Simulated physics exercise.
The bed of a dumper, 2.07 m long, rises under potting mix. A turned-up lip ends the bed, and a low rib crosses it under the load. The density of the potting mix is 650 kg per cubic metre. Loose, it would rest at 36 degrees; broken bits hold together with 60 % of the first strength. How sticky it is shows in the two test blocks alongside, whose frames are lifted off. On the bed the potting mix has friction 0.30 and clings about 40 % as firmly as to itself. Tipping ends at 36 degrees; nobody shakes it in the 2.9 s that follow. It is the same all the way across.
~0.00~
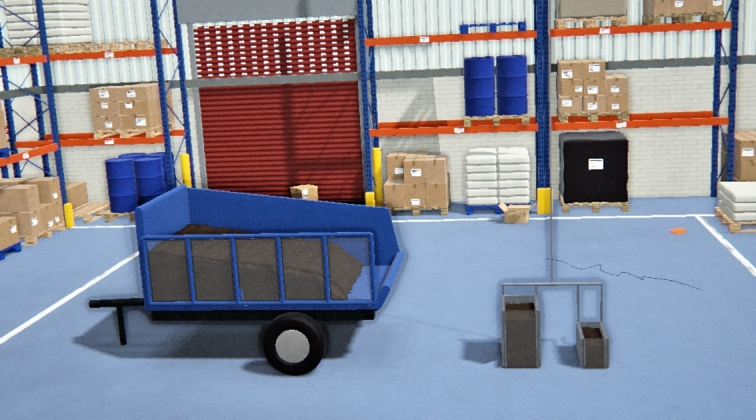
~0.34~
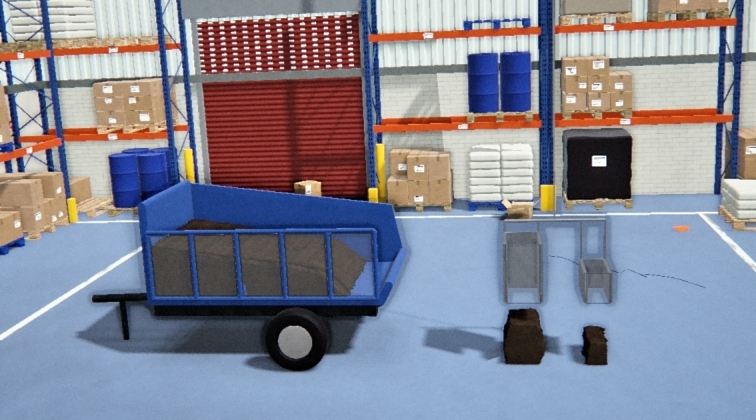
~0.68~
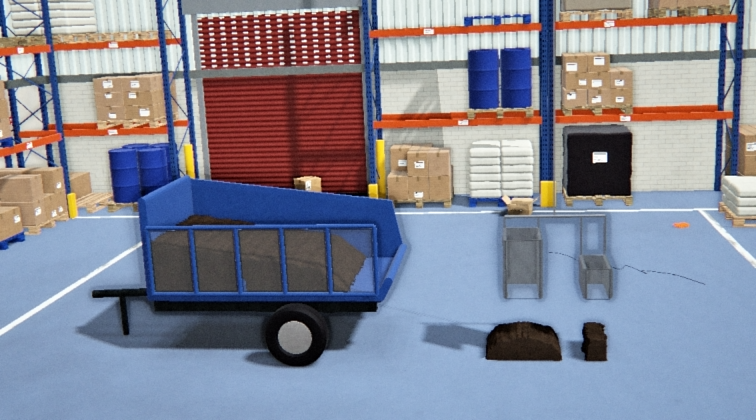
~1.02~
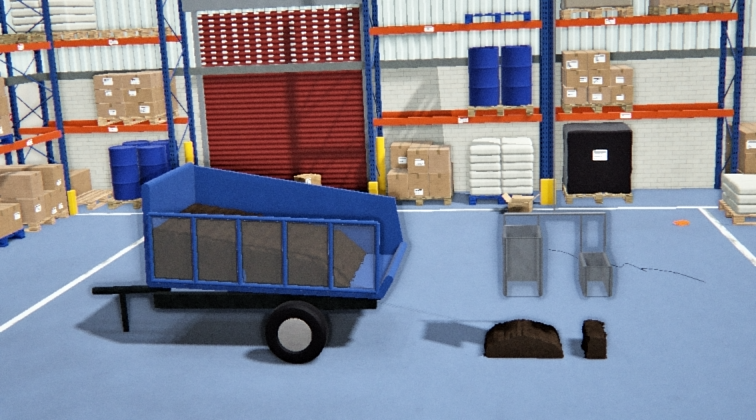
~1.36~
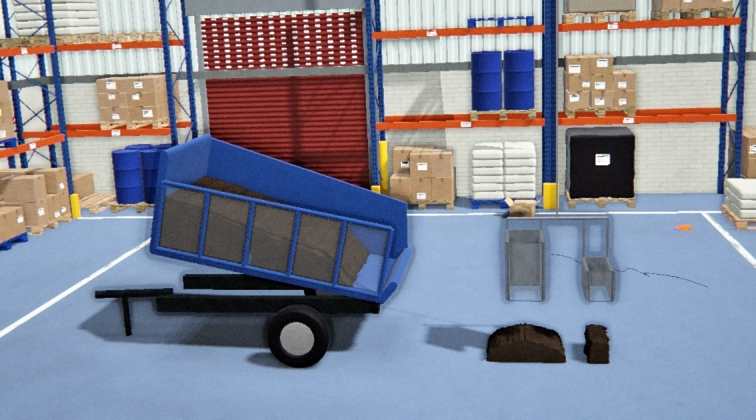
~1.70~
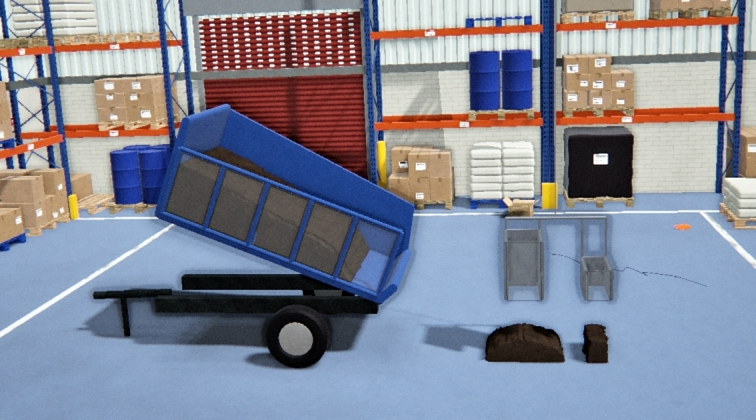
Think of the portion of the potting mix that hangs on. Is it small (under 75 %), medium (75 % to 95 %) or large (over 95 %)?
The portion of the potting mix that hangs on is small, under 75 %.
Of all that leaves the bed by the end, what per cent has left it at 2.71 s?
About 20 %.
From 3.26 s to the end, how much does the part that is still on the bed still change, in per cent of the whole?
About 12 %.
After 2.17 s, the tilt is 35 degrees and 100 % is on the bed.
After 2.71 s, the tilt is 36 degrees and 93 % is on the bed.
After 3.26 s, the tilt is 36 degrees and 78 % is on the bed.
After 3.80 s, the tilt is 36 degrees and 69 % is on the bed.
After 5.26 s, at the end, the tilt is 36 degrees and 66 % is on the bed.
